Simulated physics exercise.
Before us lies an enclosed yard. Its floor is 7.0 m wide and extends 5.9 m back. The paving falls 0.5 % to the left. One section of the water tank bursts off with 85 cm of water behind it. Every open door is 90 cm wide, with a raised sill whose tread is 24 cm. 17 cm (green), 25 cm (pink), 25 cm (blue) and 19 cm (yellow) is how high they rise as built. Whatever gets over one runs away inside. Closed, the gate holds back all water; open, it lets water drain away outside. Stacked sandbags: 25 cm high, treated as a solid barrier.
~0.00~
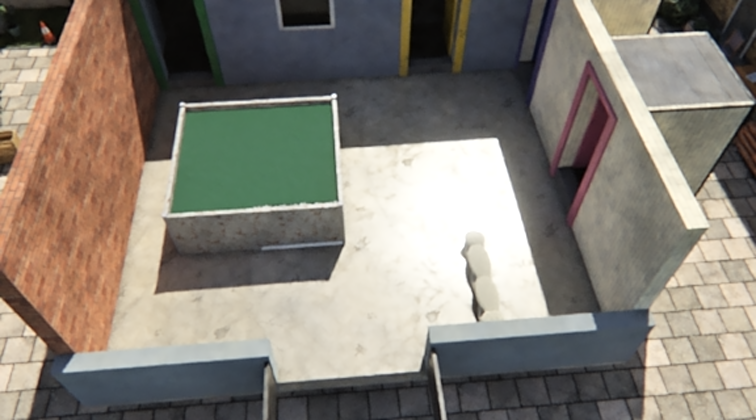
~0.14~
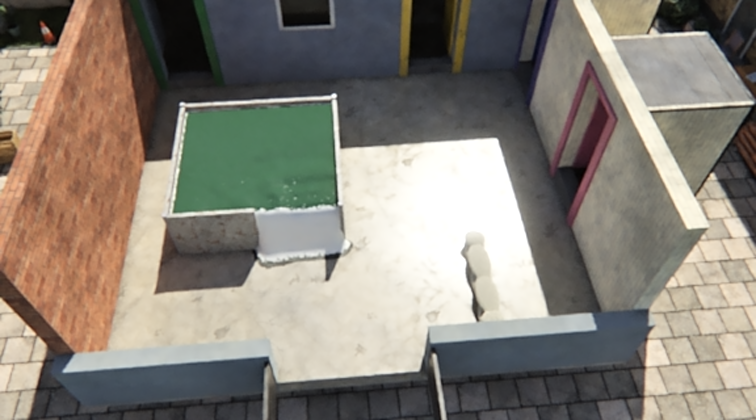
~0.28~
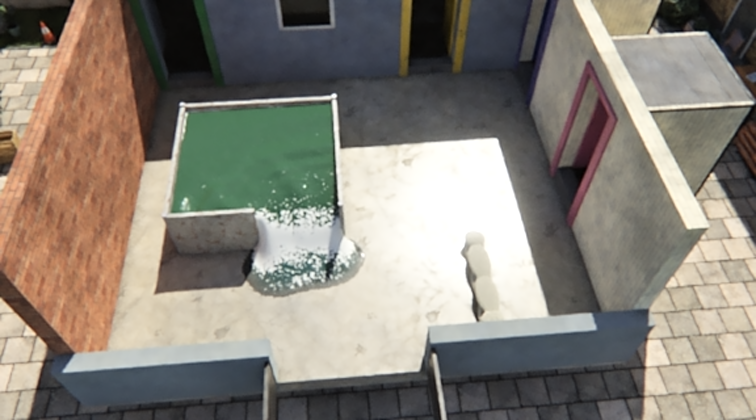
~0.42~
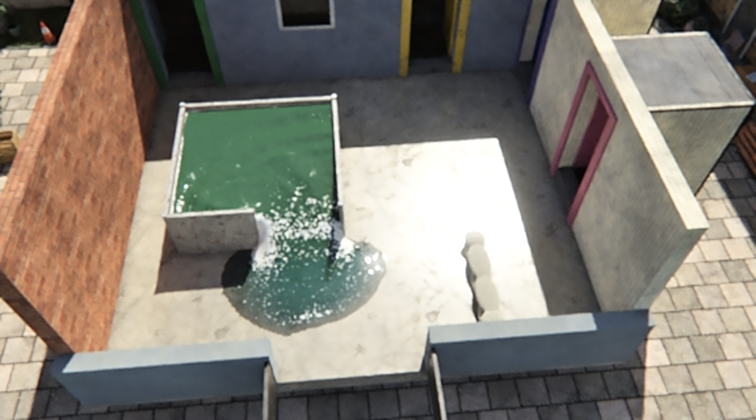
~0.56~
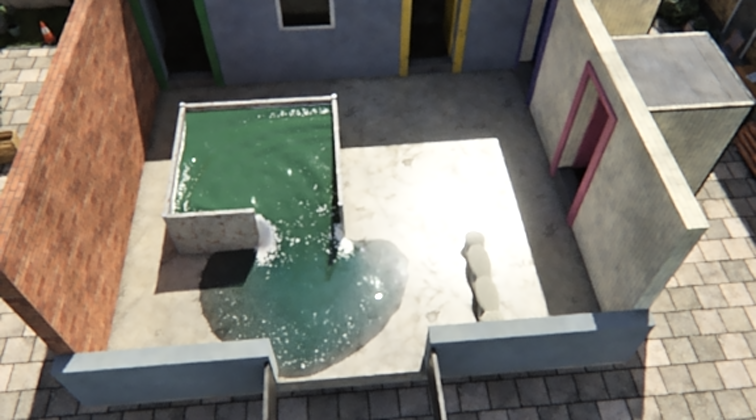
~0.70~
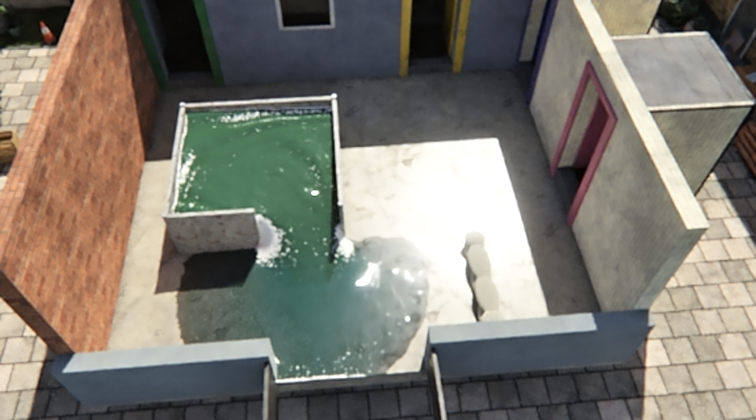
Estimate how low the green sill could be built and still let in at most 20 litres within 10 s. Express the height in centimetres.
I would say 12.5 cm or so.
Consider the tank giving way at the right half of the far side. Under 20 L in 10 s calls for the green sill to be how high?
A minimum of about 26 cm.
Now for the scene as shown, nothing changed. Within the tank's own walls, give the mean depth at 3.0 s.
On average, around 40 cm.
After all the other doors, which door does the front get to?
It's the yellow door.
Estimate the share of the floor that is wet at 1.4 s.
20 %.
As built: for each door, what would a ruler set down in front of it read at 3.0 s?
Centimetres: Green = 0, pink = 1, blue = 0, yellow = 0.
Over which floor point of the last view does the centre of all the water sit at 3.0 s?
(274, 228).
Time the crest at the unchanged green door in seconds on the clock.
Around 5.0 seconds.
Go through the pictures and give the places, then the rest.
Still water, 85 cm deep, in the water tank at (257, 155); the green door at (180, 44) is dry, in the first frame.
The front is at (268, 263), 0.3 m from the gap at (301, 232); 0.3 m2 of floor is wet, 85 cm left at the back, in the second frame.
The front is at (279, 292), 0.9 m from the gap at (301, 233); 1.1 m2 of floor is wet, 85 cm left at the back, in the third frame.
The front is at (283, 329), 1.5 m from the gap at (301, 234); 2.6 m2 of floor is wet, 85 cm left at the back, in the fourth frame.
The gap is at (301, 234), the front 2.1 m out at a hidden place; the back of the water tank holds 81 cm, in the fifth frame.
Water pours out at (301, 234) and has run 2.3 m, to a hidden place; about 6 cm deep outside, 74 cm at the back; 4.0 m in a straight line remain to the green door at (180, 44), in the sixth frame.
After 1.4 s water covers 20 % of the floor, deepest (46 cm) near (315, 253); it has not reached the green door.
After 3.0 s water covers 35 % of the floor, deepest (30 cm) near (116, 379); it has not reached the green door.
After 10.0 s water covers 90 % of the floor, deepest (10 cm) near (265, 354); 8 cm at the green door, 2 litres in over its 17 cm sill.
At the green door as built, the water arrived by 4.0 s and peaked near 16 cm at 5.2 s.
Run again over the same 10 s with other heights there, 32 litres in over 11 cm, 6 litres over 15 cm. The limit of 20 litres is kept from about 12.5 cm up.
